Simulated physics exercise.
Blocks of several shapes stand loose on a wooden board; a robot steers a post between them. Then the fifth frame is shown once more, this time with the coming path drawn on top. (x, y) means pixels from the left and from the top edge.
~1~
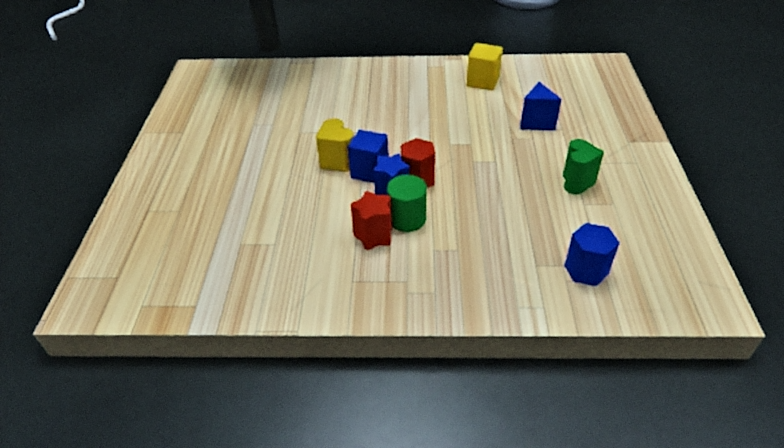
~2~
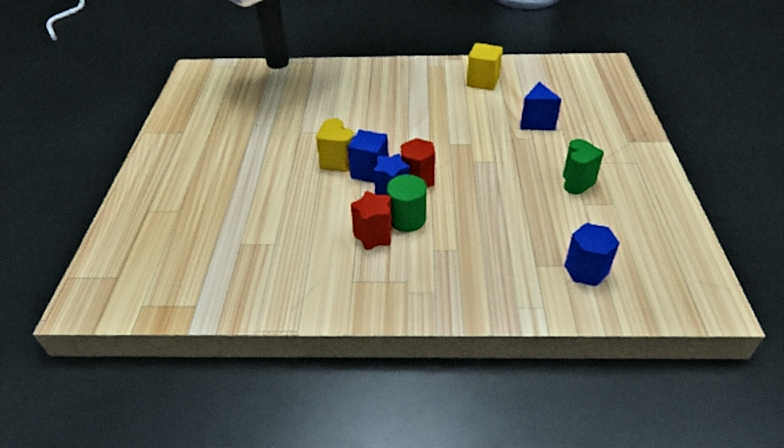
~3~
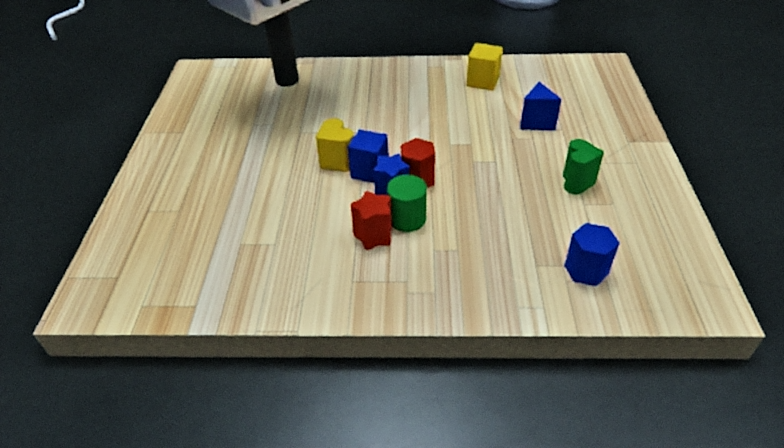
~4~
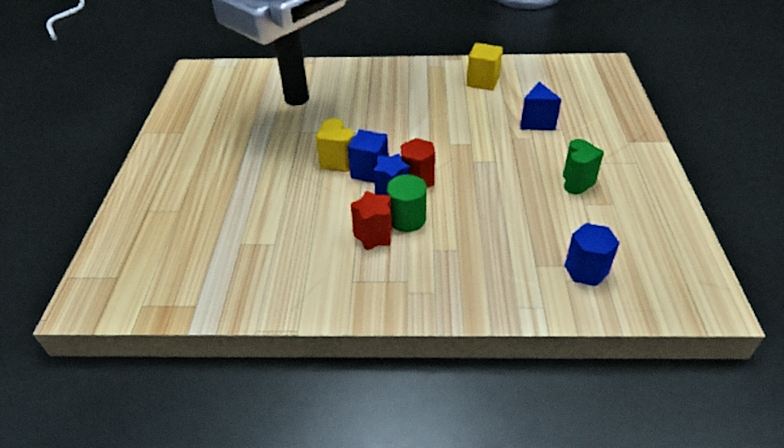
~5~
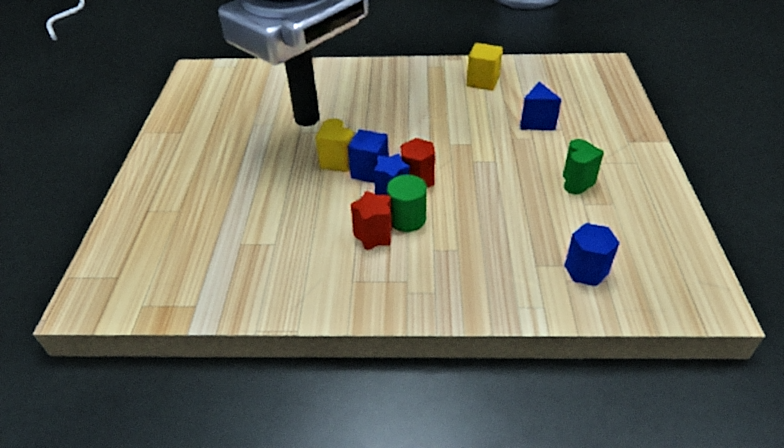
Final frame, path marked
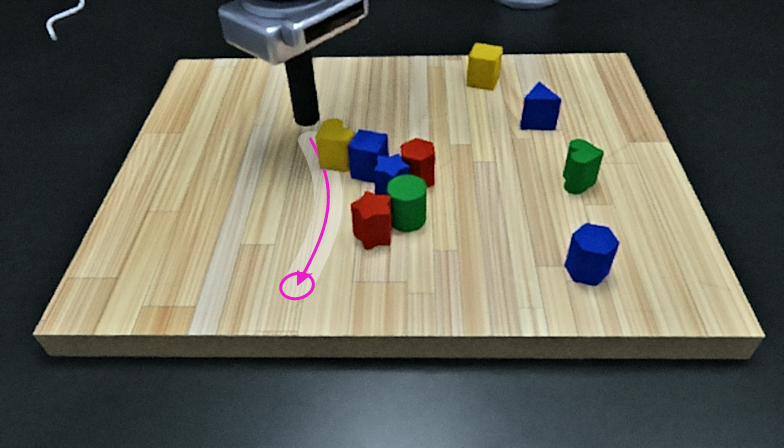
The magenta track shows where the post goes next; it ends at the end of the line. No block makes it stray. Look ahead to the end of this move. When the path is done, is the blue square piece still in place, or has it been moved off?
At the moment the path ends, the blue square piece no longer stands where it did.
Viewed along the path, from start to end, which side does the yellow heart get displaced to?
The left.
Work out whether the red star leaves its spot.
Same place.
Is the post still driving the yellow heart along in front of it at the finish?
No.
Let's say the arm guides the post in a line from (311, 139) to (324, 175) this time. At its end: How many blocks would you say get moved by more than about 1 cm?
I'd say two blocks get moved.
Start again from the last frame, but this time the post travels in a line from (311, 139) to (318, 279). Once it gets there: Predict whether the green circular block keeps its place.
It is not moved.
The line goes from (311, 139) through (326, 179) and (324, 228) to (297, 286).
On the path given first. One third of the way, post (324, 159); yellow heart (356, 152), turned 40° anticlockwise; blue square piece (394, 145), turned 25° anticlockwise; blue star (395, 167), turned 20° clockwise; red hexagon (428, 148).
Two thirds of the way, post (320, 208); yellow heart (360, 160), turned 75° anticlockwise; blue square piece (397, 145), turned 25° anticlockwise; blue star (396, 167), turned 20° clockwise; red hexagon (431, 147).
At the end, post (293, 266); yellow heart (360, 160), turned 75° anticlockwise; blue square piece (397, 145), turned 25° anticlockwise; red star unmoved; blue star (396, 167), turned 20° clockwise; red hexagon (431, 147).
